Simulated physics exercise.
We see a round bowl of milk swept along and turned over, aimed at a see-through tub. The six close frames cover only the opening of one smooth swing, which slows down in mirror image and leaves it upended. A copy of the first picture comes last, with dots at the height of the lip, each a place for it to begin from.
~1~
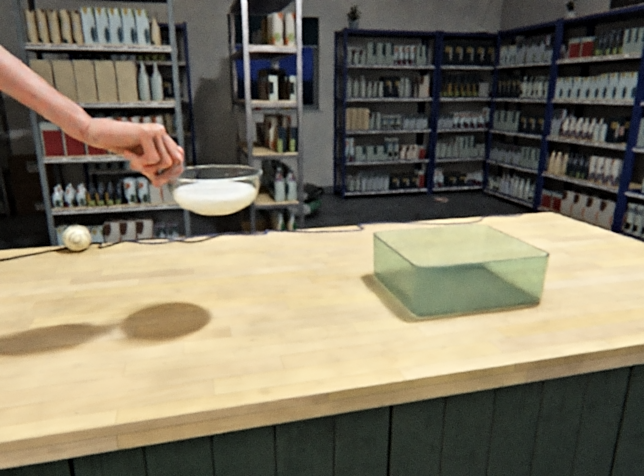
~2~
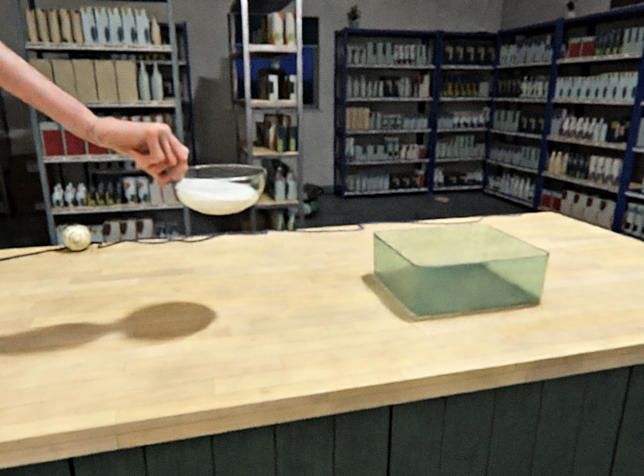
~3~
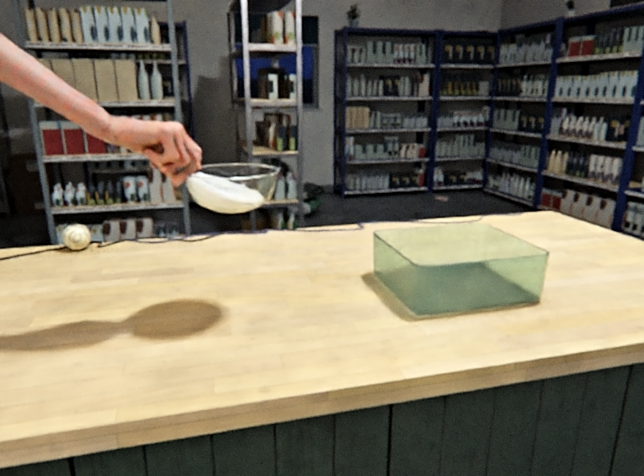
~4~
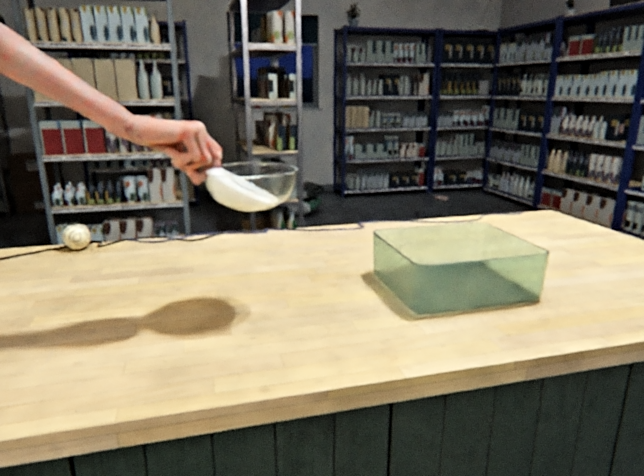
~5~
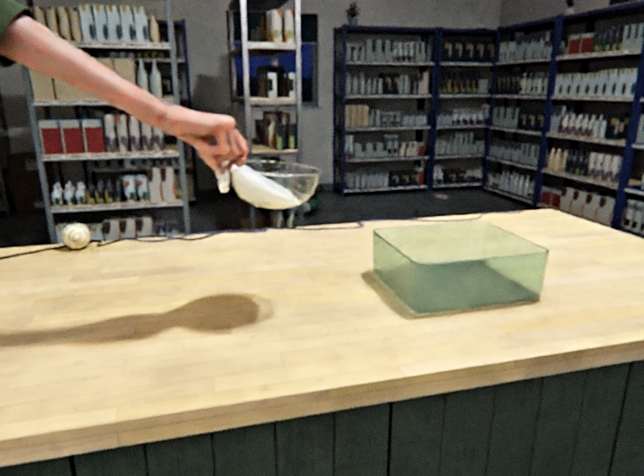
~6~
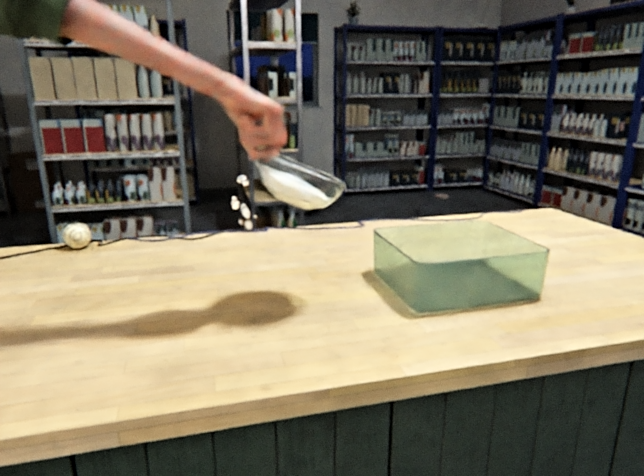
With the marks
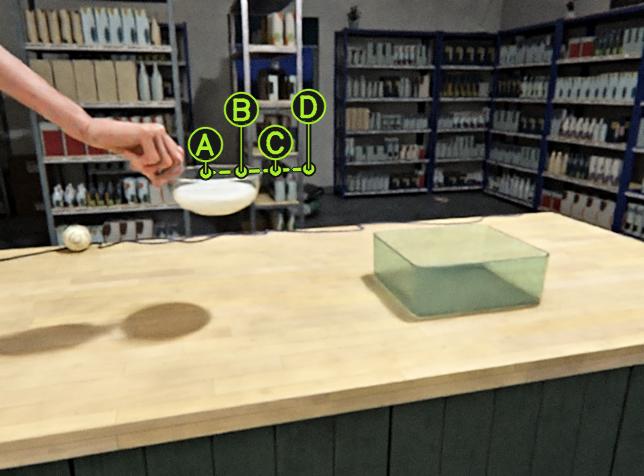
On a wooden counter, a hand sweeps a bowl rightward and tilts it as milk spills behind.
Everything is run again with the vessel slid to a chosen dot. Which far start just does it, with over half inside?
Use spot B.
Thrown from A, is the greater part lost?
Yes.
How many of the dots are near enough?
Three of them.
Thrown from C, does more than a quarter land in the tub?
Yes.
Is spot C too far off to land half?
No, not at all.
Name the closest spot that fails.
It is A.
On the marked copy, A at (205, 172); B at (241, 171); C at (275, 170); D at (308, 168).
With A, about 22 % lands in the tub, 70 % falls short and 7 % goes beside or beyond.
With B, about 66 % lands in the tub, 25 % falls short and 10 % goes beside or beyond.
With C, about 76 % lands in the tub, 8 % falls short and 16 % goes beside or beyond.
With D, about 87 % lands in the tub, 9 % falls short and 4 % goes beside or beyond.
